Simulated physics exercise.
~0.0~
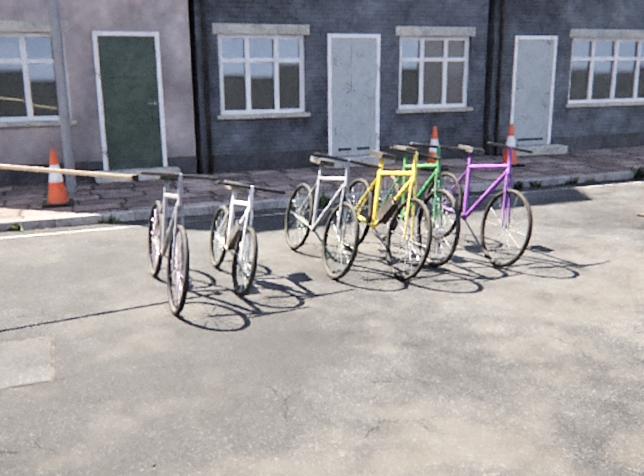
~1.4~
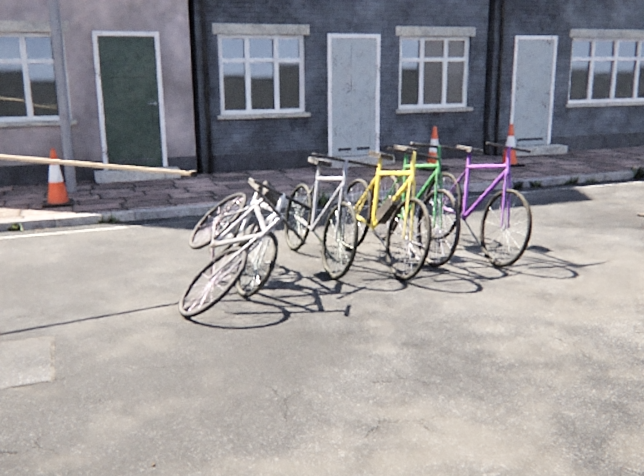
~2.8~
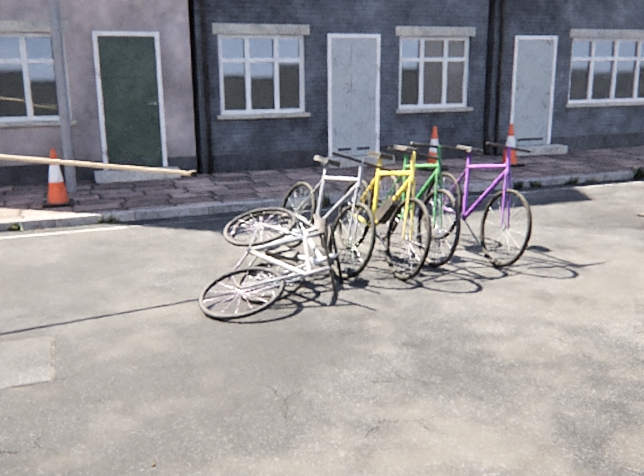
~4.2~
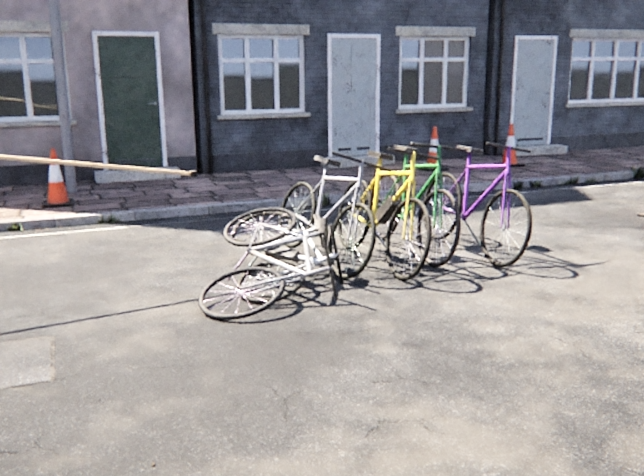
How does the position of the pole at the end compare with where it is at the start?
The pole ends a little farther to the right than where it starts, with its tip reaching past the green door.
